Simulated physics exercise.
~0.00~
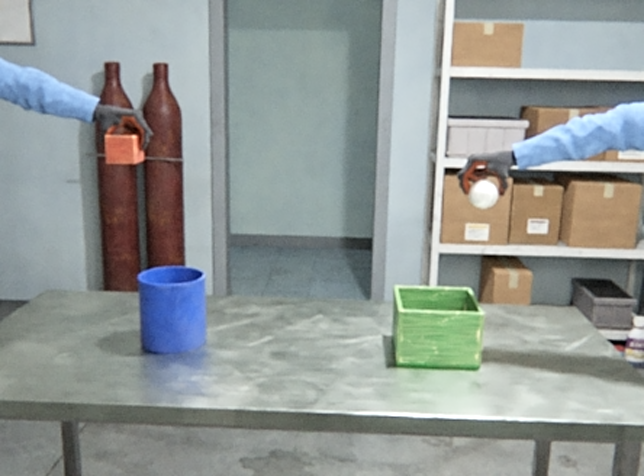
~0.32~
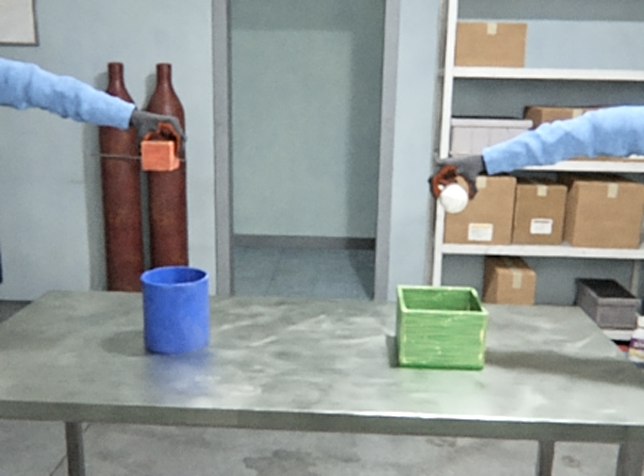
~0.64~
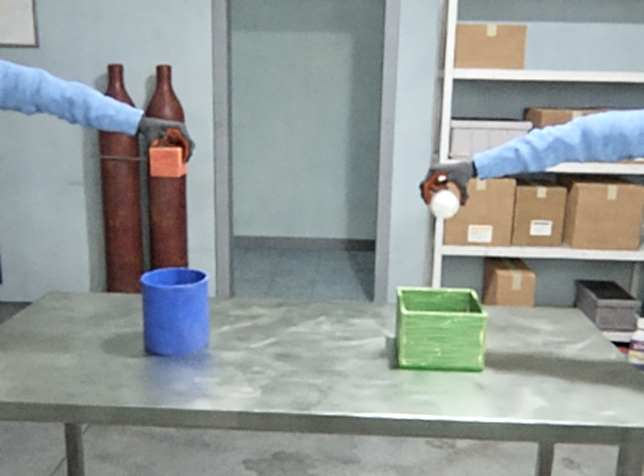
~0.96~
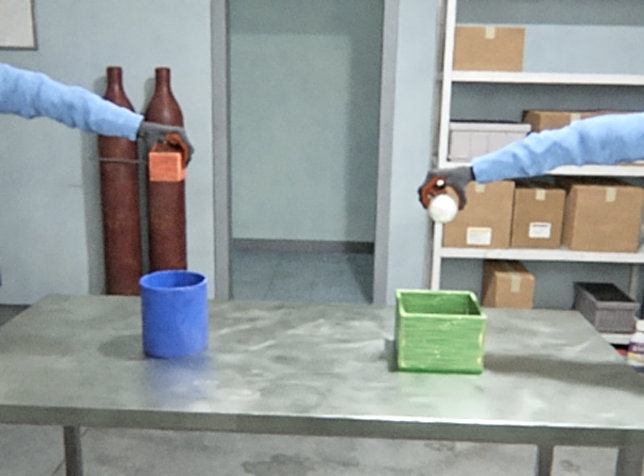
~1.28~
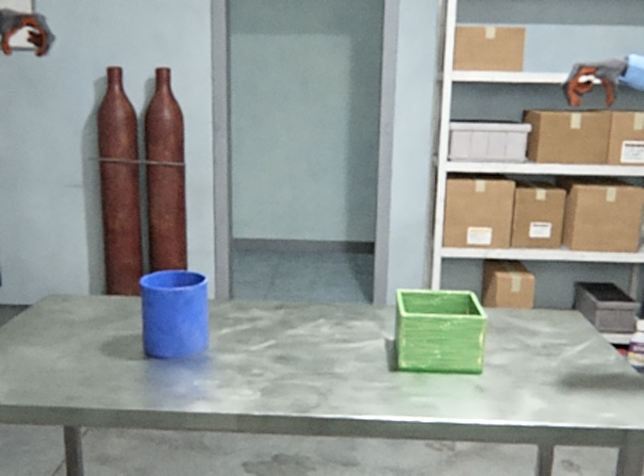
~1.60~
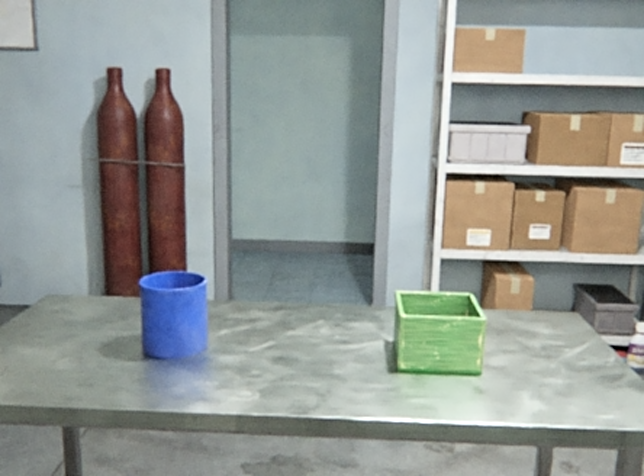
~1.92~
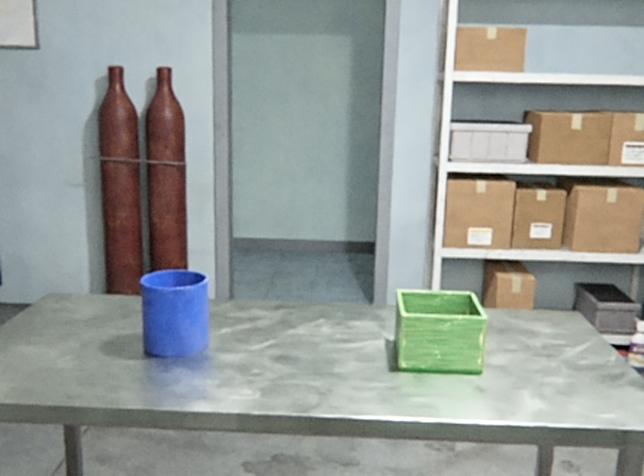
Two gloved hands held a red block above a blue pot and a white onion above a green crate, shifted slightly inward, then let go and drew back as both dropped out of sight into the containers, which stayed still on the metal table.
